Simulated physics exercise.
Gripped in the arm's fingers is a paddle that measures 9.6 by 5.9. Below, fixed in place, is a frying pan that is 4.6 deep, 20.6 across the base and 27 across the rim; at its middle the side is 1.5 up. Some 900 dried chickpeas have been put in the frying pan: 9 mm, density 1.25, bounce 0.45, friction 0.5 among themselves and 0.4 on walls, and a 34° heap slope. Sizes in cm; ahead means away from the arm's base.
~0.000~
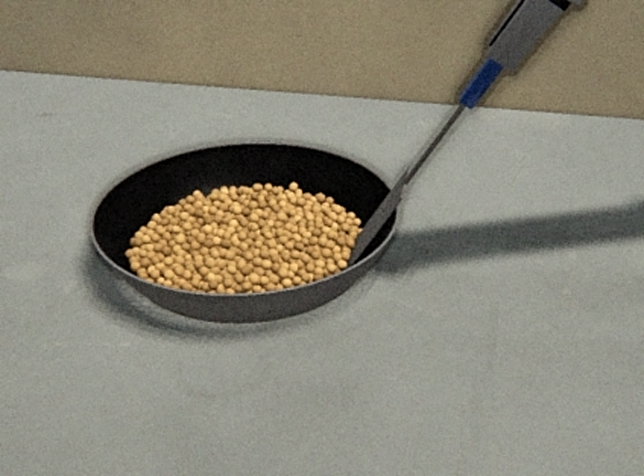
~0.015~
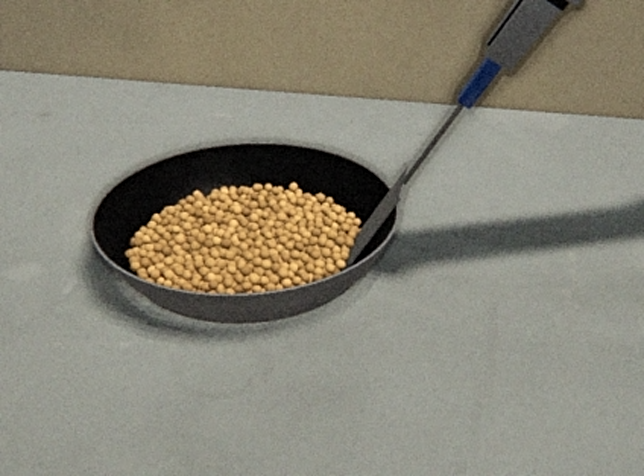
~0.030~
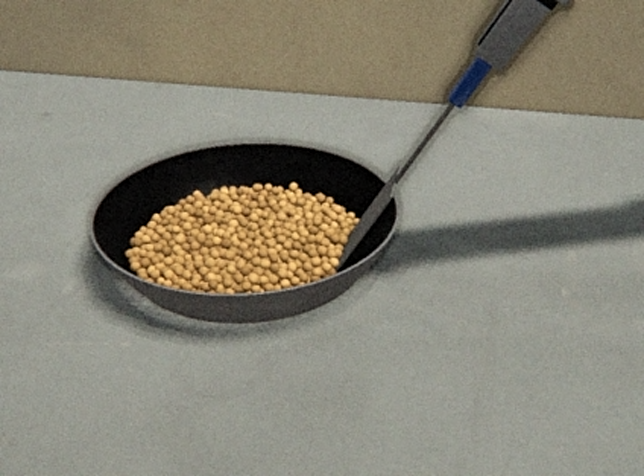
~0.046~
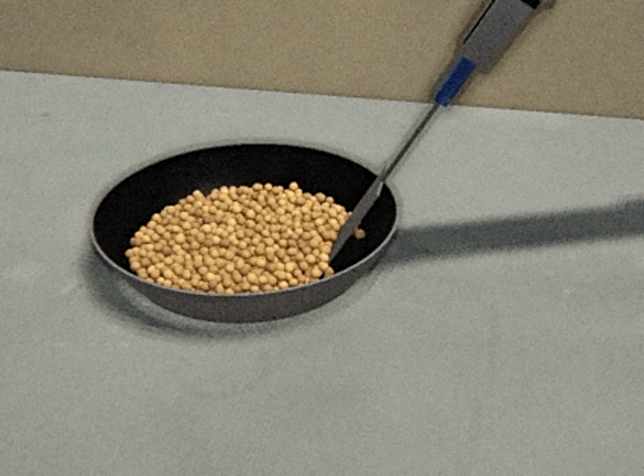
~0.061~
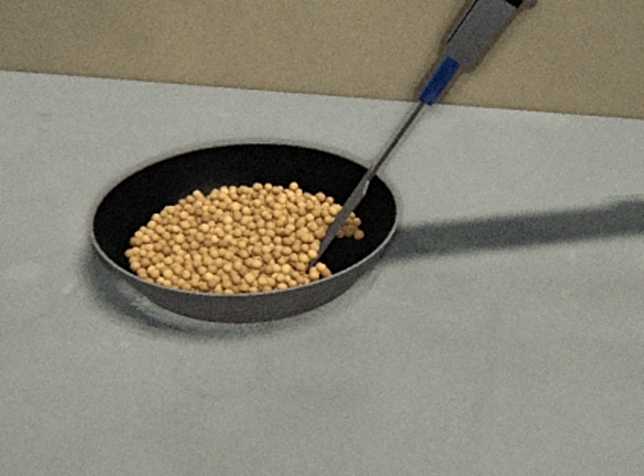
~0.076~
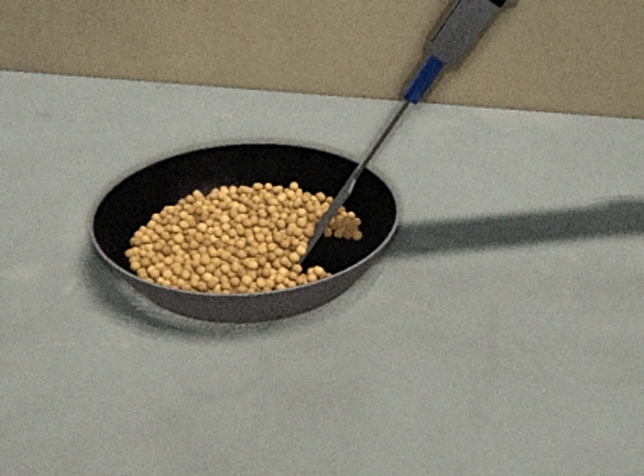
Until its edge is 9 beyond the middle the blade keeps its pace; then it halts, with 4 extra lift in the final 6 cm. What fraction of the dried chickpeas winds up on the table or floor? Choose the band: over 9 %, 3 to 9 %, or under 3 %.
3 to 9 %.
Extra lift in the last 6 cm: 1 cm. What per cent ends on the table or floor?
Close to 5 in a hundred.
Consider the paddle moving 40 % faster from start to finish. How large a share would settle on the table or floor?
10 per cent, about.
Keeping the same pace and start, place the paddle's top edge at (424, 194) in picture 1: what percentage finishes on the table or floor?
5 percent or thereabouts.
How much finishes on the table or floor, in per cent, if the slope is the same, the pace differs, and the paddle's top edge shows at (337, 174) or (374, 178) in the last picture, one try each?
About 10 and 0 percent.
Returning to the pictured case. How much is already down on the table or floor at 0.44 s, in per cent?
Around 6 percent.
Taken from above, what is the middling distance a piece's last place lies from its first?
It works out to roughly 2 cm.
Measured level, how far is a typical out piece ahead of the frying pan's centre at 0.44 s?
Some 22 centimetres ahead.
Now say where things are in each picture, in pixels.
In the first frame, paddle top edge at (407, 181), sloping 60°; upper third of the load around (249, 235), from x 130 to 360, top at y 190; 900 in the frying pan.
In the second frame, paddle top edge at (405, 181), sloping 60°; upper third of the load around (249, 235), from x 130 to 360, top at y 190.
In the third frame, paddle top edge at (397, 180), sloping 60°; upper third of the load around (254, 236), from x 130 to 360, top at y 190.
In the fourth frame, paddle top edge at (383, 179), sloping 60°; upper third of the load around (257, 234), from x 130 to 360, top at y 185.
In the fifth frame, paddle top edge at (370, 178), sloping 60°; upper third of the load around (257, 232), from x 130 to 360, top at y 185.
In the sixth frame, paddle top edge at (356, 176), sloping 60°; upper third of the load around (255, 229), from x 130 to 355, top at y 185; 900 in the frying pan.
After 0.14 s, sloping 60°, highest piece 5 above the table; 900 in the frying pan.
After 0.21 s, sloping 60°, highest piece 6 above the table; 900 in the frying pan.
After 0.44 s, sloping 60°, highest piece 5 above the table; 853 in the frying pan, 47 on the table or floor.
After 1.49 s, sloping 60°, highest piece 5 above the table; 853 in the frying pan, 47 on the table or floor.
At rest, 853 in the frying pan, 47 on the table or floor. That is 5 % on the table or floor.
